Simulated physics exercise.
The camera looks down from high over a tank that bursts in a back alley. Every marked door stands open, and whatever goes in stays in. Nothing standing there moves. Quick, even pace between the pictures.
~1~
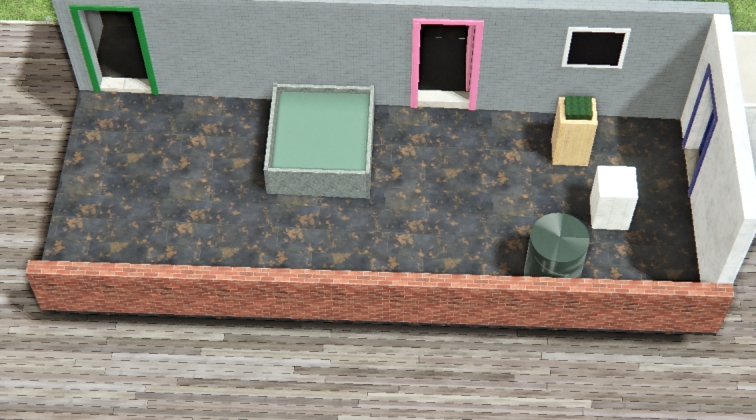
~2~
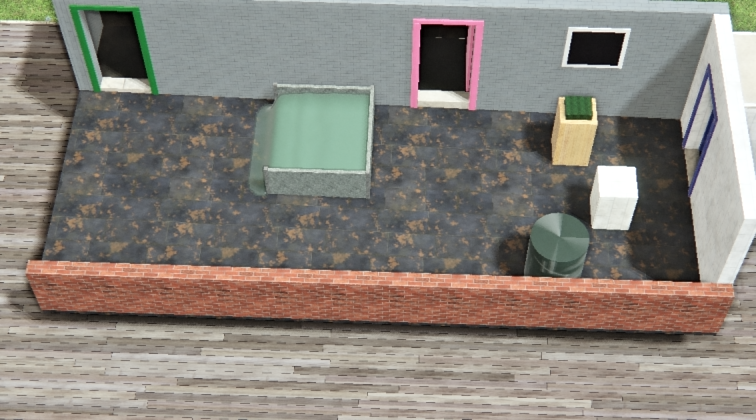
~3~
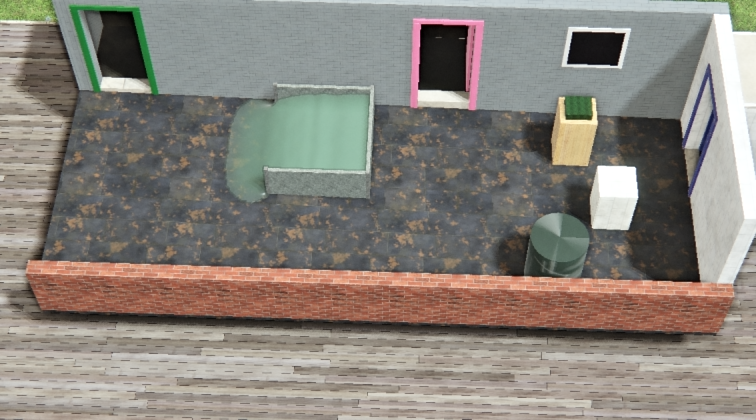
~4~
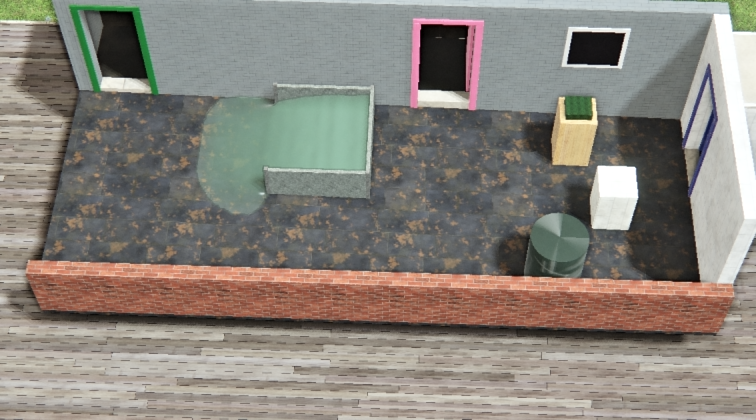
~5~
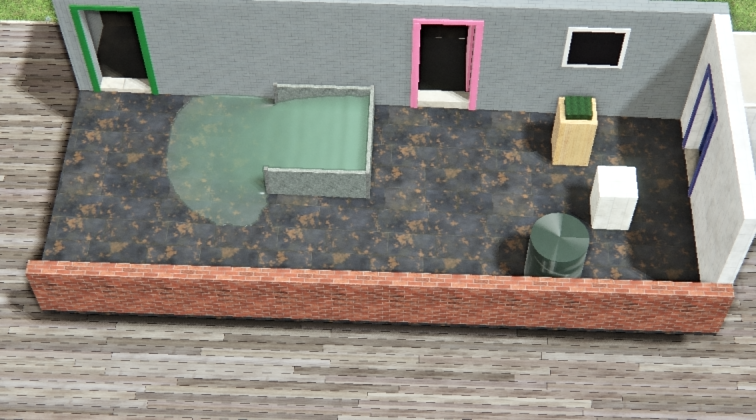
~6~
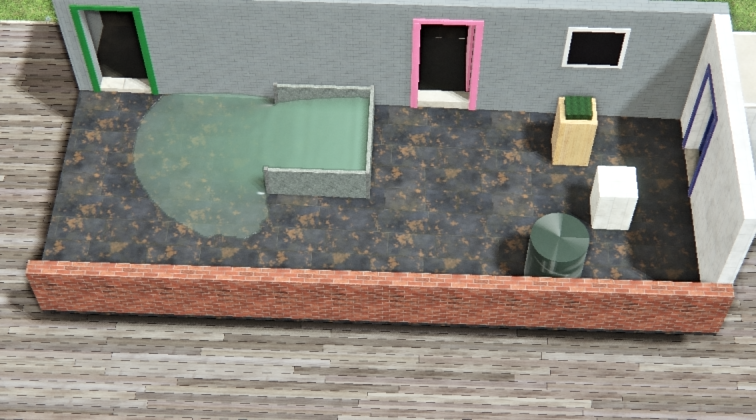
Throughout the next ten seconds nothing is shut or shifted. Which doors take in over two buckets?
The green door will get two buckets at most. The pink door will get two buckets at most. The blue door will get two buckets at most.
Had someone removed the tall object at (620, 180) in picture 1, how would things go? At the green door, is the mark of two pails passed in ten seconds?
Falls short at the green door.
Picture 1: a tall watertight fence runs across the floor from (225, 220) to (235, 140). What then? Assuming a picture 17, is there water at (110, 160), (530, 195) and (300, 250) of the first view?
Lab note - spot 1 inundated, spot 2 parched, spot 3 inundated.
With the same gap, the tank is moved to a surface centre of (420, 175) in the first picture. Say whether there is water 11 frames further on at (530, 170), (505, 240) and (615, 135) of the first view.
Result: Spared; spared; spared.
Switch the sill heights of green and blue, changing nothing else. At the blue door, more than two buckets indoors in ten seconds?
Blue door: Remains below the threshold.
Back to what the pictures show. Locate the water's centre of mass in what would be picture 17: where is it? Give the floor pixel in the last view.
At roughly (236, 155).
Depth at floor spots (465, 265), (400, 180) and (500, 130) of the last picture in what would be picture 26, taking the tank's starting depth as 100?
Approx. values, in order: 0 %, 0 %, 0 %.
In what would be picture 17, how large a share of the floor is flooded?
Around 35 percent, give or take.
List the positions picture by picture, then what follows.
In the first picture, the open tank at (321, 131) is whole and still.
In the second picture, the front is at a hidden place, out from the gap at (274, 143).
In the third picture, the front is at (254, 103), out from the gap at (275, 144).
In the fourth picture, the front is at (227, 99), out from the gap at (275, 145).
In the fifth picture, the front is at (183, 113), out from the gap at (275, 145).
In the sixth picture, water pours out at (275, 146) and has run to (139, 167).
A moment on, water covers 25 % of the floor; the green door wet at the sill, nothing in, the pink door not reached, the blue door not reached.
Next, water covers 35 % of the floor; the green door wet at the sill, nothing in, the pink door not reached, the blue door not reached.
Then, water covers 35 % of the floor; the green door wet at the sill, nothing in, the pink door not reached, the blue door not reached.
Later, water covers 40 % of the floor; the green door wet at the sill, nothing in, the pink door wet at the sill, nothing in, the blue door not reached.
In the end, water covers 40 % of the floor; the green door wet at the sill, nothing in, the pink door wet at the sill, nothing in, the blue door not reached.
